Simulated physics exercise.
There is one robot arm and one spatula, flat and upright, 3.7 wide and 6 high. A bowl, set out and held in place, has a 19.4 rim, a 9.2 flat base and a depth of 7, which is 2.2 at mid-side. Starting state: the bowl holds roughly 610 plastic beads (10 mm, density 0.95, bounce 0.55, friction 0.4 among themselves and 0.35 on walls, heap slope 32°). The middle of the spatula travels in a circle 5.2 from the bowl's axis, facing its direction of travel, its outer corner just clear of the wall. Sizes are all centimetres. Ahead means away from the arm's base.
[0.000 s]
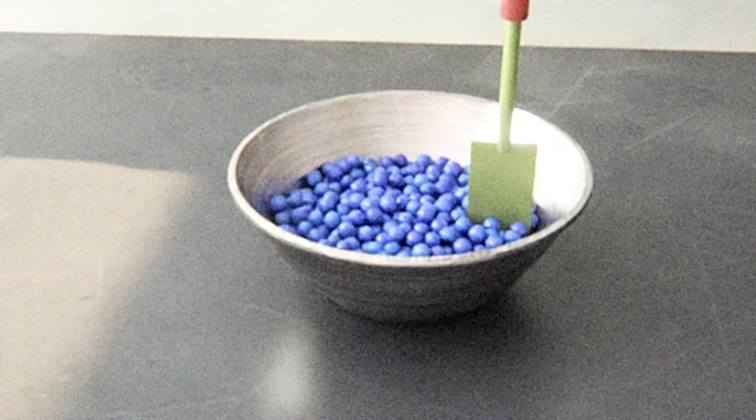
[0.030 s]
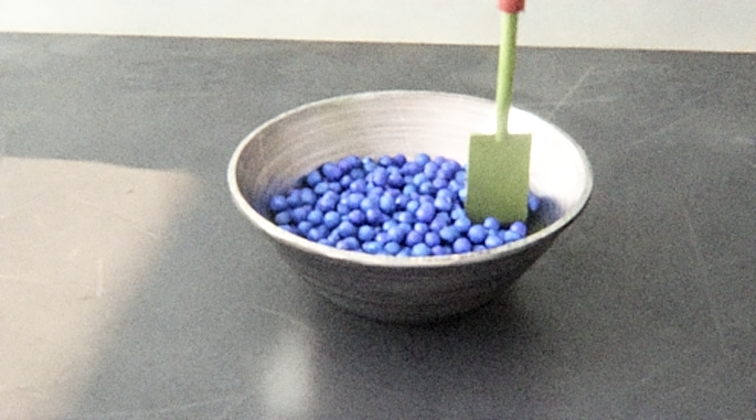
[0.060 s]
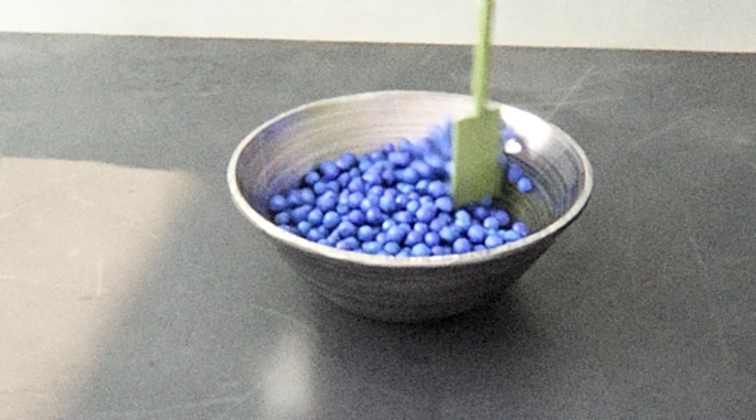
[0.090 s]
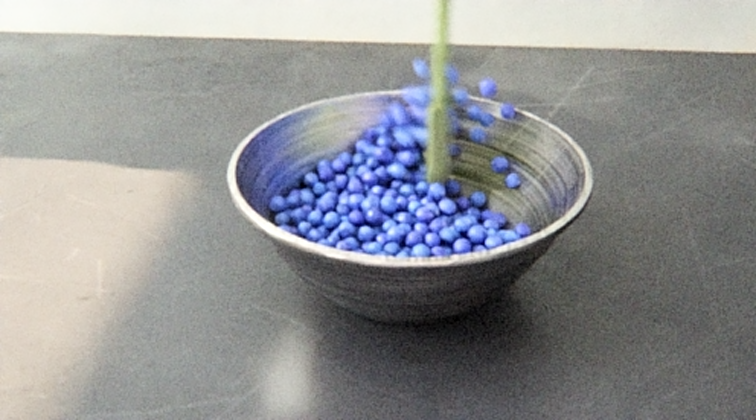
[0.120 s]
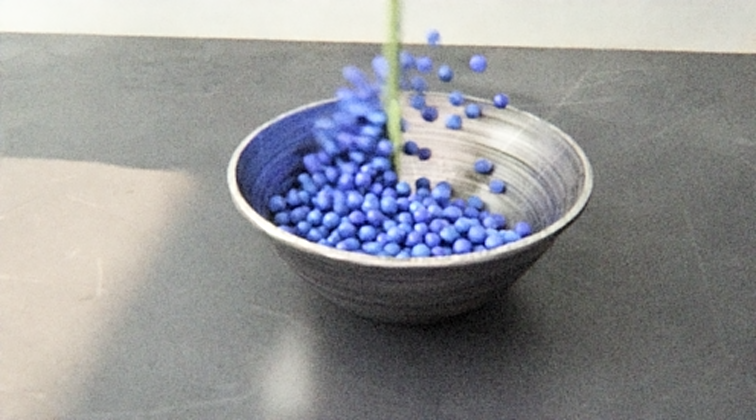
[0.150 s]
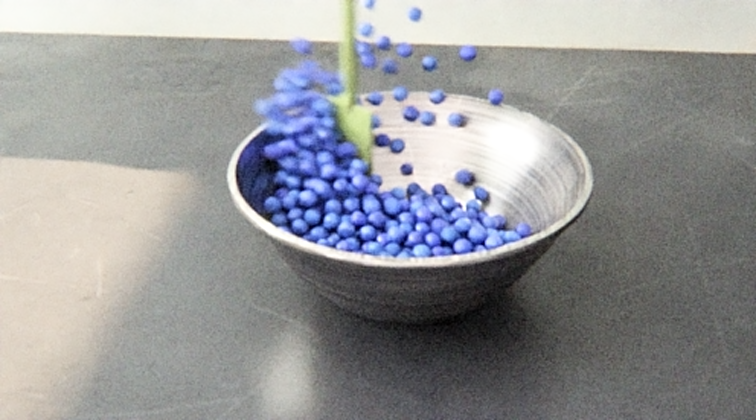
A green spatula with a red handle swept leftward around the back of a bowl of blue beads, slowly at first, pushing them into a heap and flinging some up above the rim.
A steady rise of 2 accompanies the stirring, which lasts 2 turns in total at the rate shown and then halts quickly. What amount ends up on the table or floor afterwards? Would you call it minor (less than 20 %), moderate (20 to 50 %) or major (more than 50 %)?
I would call it moderate.
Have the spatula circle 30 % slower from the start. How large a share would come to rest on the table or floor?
In that case it comes to around 10 percent.
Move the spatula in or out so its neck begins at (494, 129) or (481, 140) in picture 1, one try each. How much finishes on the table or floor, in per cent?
Near 30 and 20 in a hundred, one try each.
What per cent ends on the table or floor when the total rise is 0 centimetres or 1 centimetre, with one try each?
Around 40 percent, then 30 percent.
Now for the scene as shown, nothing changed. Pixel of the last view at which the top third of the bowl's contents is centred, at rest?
Centre of top third: Approx. (406, 224).
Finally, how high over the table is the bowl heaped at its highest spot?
Some 5.0 cm.
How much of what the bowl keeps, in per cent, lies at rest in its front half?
I'd put it near 50 per cent.
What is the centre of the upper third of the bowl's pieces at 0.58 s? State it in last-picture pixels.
Near pixel (403, 219).
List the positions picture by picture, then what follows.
In the first picture, spatula neck at (506, 117), 0° round; upper third of the load around (405, 216), from x 280 to 530, top at y 160; 609 in the bowl.
In the second picture, spatula neck at (504, 108), 12° round; upper third of the load around (407, 213), from x 280 to 530, top at y 160.
In the third picture, spatula neck at (481, 89), 42° round; upper third of the load around (406, 203), from x 280 to 525, top at y 125.
In the fourth picture, spatula neck at (441, 76), 73° round; upper third of the load around (400, 197), from x 280 to 525, top at y 70.
In the fifth picture, spatula neck at (394, 73), 104° round; upper third of the load around (373, 185), from x 275 to 525, top at y 30; 602 in the bowl, 7 in flight or on the tool.
In the sixth picture, spatula neck at (350, 80), 136° round; upper third of the load around (337, 179), from x 270 to 525, top at y 5; 593 in the bowl, 16 in flight or on the tool.
After 0.37 s, 1° round, highest piece 11 above the table; 486 in the bowl, 59 on the table or floor, 64 in flight or on the tool.
After 0.58 s, 226° round, highest piece 8 above the table; 452 in the bowl, 145 on the table or floor, 12 in flight or on the tool.
After 0.89 s, 0° round, highest piece 5 above the table; 451 in the bowl, 158 on the table or floor.
After 1.59 s, 0° round, highest piece 5 above the table; 451 in the bowl, 158 on the table or floor.
At rest, 451 in the bowl, 158 on the table or floor. That is 26 % on the table or floor.
